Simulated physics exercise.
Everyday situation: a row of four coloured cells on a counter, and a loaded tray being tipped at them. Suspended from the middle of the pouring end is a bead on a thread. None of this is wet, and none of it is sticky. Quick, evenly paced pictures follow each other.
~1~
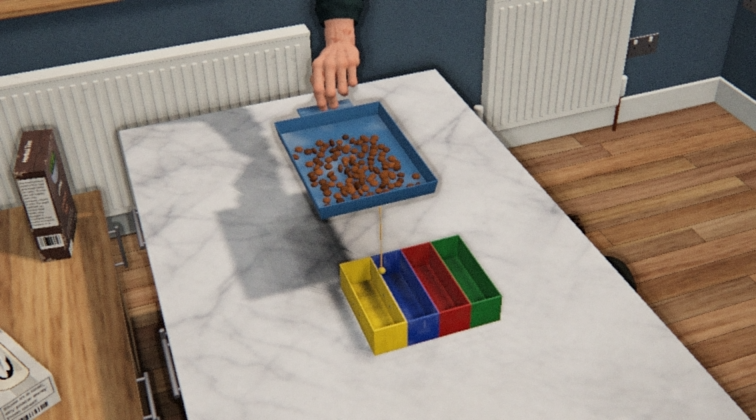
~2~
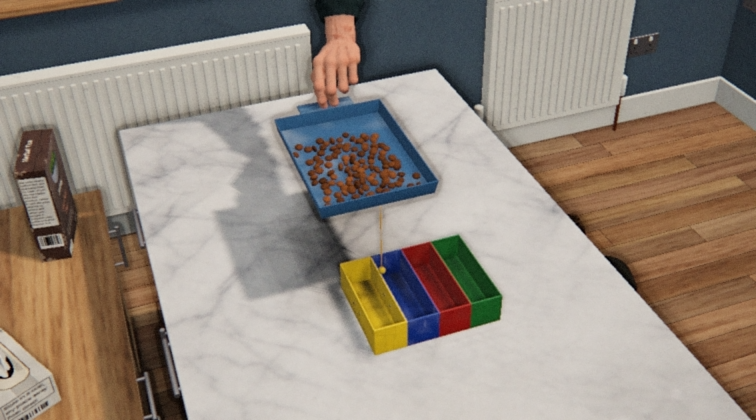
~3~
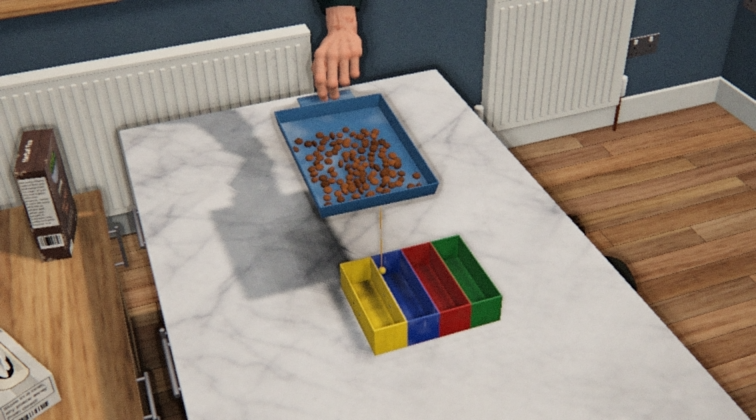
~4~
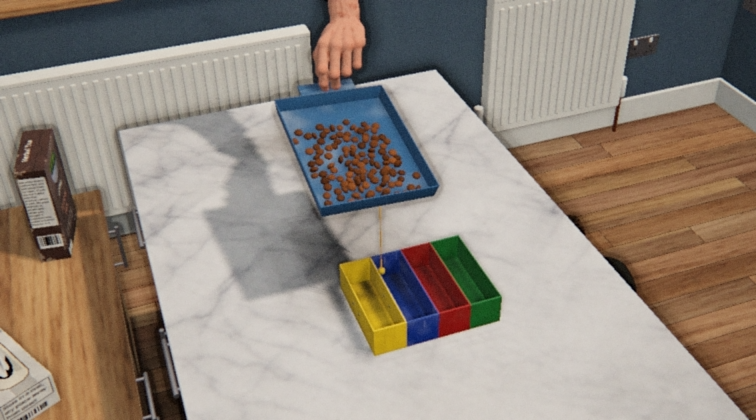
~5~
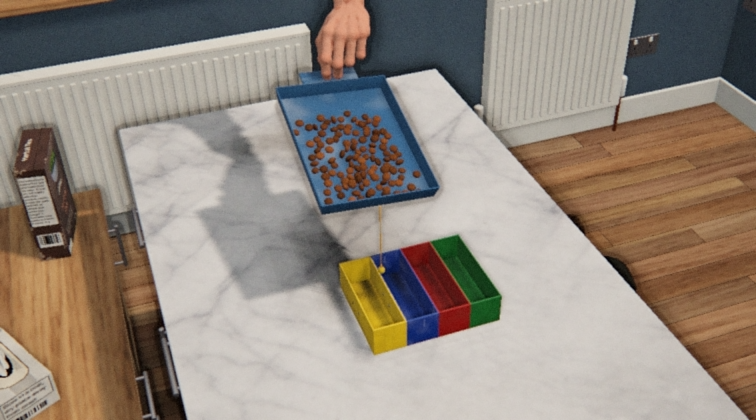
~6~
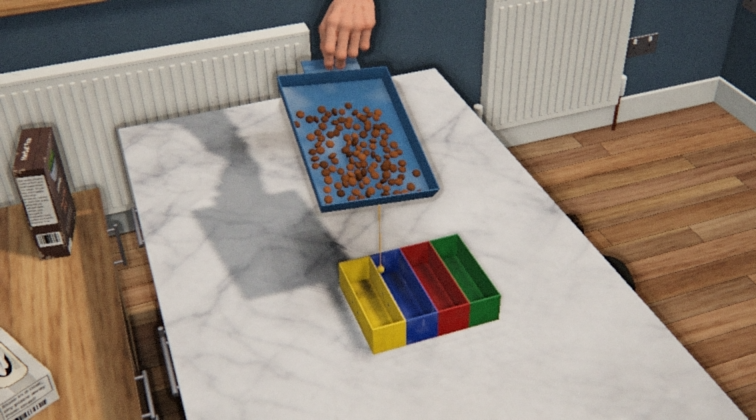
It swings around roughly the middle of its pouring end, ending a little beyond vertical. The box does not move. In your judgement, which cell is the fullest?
In my judgement the red cell is fullest.
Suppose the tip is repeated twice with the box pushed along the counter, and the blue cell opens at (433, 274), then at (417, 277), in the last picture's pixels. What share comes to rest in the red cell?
You'd get 10 in a hundred first and 50 in a hundred after that.
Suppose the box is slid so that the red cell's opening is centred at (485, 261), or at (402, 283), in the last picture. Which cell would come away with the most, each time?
That yellow cell first, the cell in green second.
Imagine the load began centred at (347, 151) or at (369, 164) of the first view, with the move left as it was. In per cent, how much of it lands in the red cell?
Close to 60 per cent, followed by close to 60 per cent.
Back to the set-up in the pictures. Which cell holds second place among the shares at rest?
Second place: The blue one.
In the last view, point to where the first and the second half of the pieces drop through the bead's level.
The opening half passes (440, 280), the closing half (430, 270).
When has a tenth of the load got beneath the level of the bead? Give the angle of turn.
It has tipped about 90 degrees.
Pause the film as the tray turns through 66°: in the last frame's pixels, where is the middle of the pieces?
About (393, 175).
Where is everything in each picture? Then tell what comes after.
The first frame shows corners of the pouring end at (321, 206) and (435, 180), level; middle of the load at (355, 170), bits of dog kibble; bead on its thread at (382, 271); yellow cell at (390, 336); blue cell at (423, 327); red cell at (455, 318); green cell at (486, 310).
The second frame shows corners of the pouring end at (322, 206) and (435, 180), level; middle of the load at (355, 169).
The third frame shows corners of the pouring end at (322, 205) and (436, 182), tipped barely, lowest at the right corner; middle of the load at (355, 166).
The fourth frame shows corners of the pouring end at (323, 205) and (436, 184), tipped a little, lowest at the right corner; middle of the load at (355, 162).
The fifth frame shows corners of the pouring end at (324, 204) and (437, 186), tipped clearly, lowest at the right corner; middle of the load at (356, 158).
The sixth frame shows corners of the pouring end at (324, 203) and (436, 187), tipped clearly, lowest at the right corner; middle of the load at (362, 157); yellow cell at (389, 335); blue cell at (422, 326); red cell at (454, 317); green cell at (485, 309).
Soon, tray tipped steeply; nearly all on the tray; a stray few falling or outside the box.
A while on, tray tipped past a quarter turn; about a quarter on the tray; about a third in the red cell; a small part in the blue cell; a small part in the green cell; a stray few in the yellow cell; about a quarter falling or outside the box.
Towards the end, tray tipped past a quarter turn; about half in the red cell; about a quarter in the blue cell; a small part in the green cell; a stray few in the yellow cell; a stray few falling or outside the box.
Finally, tray tipped past a quarter turn; about half in the red cell; about a quarter in the blue cell; a small part in the green cell; a stray few in the yellow cell; a stray few outside the box.
